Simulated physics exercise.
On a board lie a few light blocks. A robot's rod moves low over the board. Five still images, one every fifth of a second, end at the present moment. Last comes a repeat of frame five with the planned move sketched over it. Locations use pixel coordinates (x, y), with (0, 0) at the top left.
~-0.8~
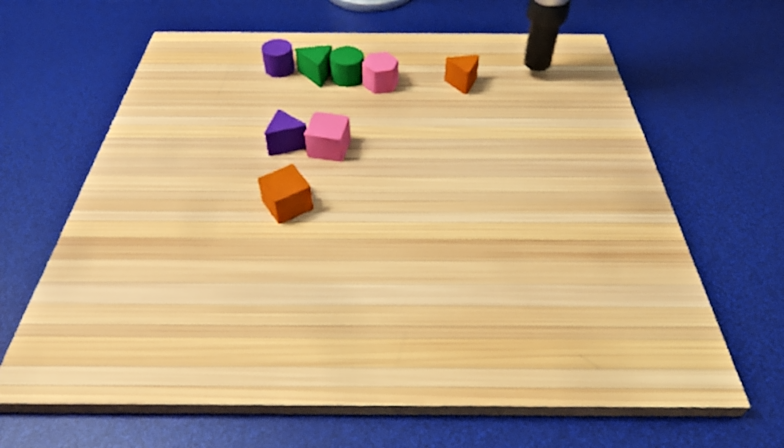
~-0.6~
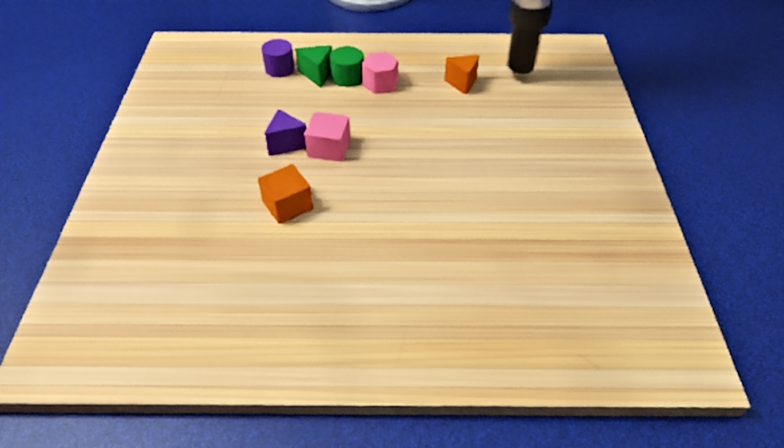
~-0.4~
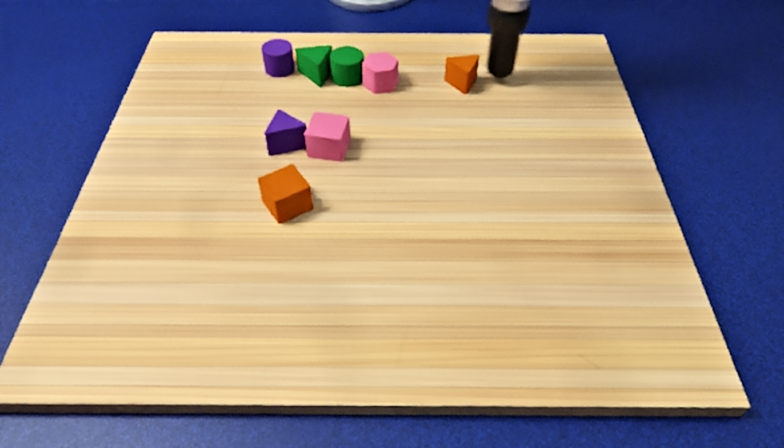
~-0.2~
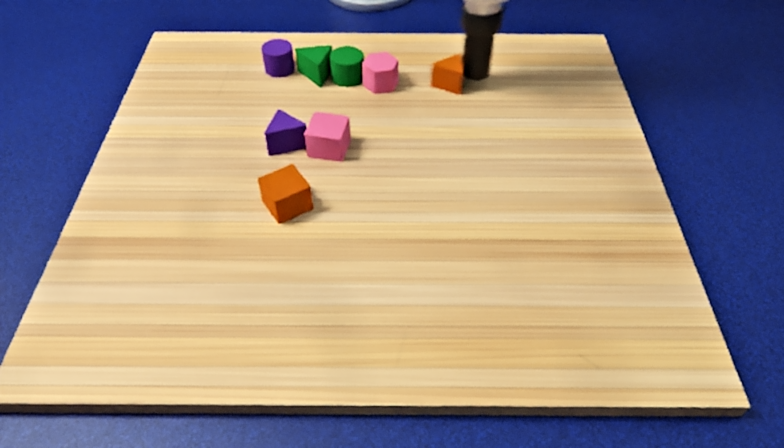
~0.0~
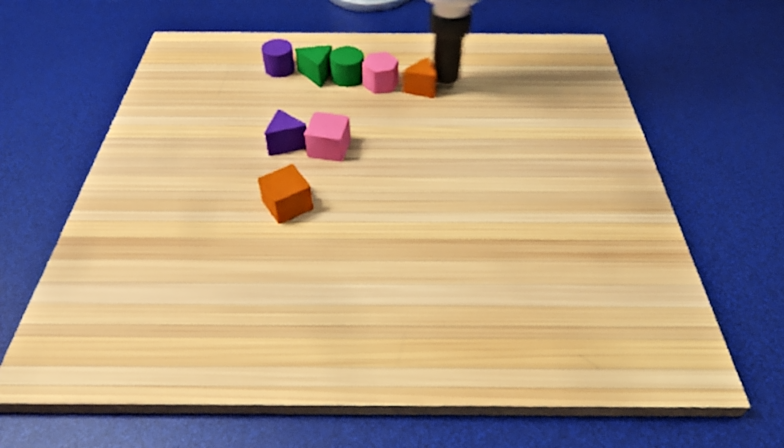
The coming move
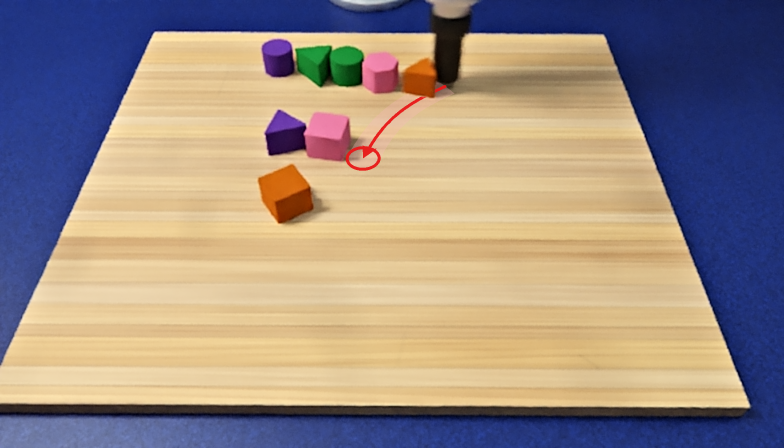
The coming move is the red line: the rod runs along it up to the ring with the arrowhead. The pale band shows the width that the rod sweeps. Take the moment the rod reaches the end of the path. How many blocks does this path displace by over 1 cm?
A single block is moved.
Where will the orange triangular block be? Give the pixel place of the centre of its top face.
The middle of its upper face will lie at (379, 80).
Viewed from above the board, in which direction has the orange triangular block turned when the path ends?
Direction: Clockwise.
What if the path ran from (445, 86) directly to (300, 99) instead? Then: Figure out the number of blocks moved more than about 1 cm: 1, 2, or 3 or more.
Three or more get moved.
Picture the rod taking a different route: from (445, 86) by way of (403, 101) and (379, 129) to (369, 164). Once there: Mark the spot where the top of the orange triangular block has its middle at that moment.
The middle of its upper face will lie at (362, 85).
The drawn path runs from (445, 86) by way of (411, 104) and (383, 128) to (363, 158).
The first path, step by step. One third of the way, rod (411, 95); orange triangular block (385, 79), turned 35° clockwise.
Two thirds of the way, rod (383, 119); orange triangular block (379, 80), turned 45° clockwise.
At the end, rod (363, 149); pink square not moved; orange triangular block (379, 80), turned 45° clockwise.
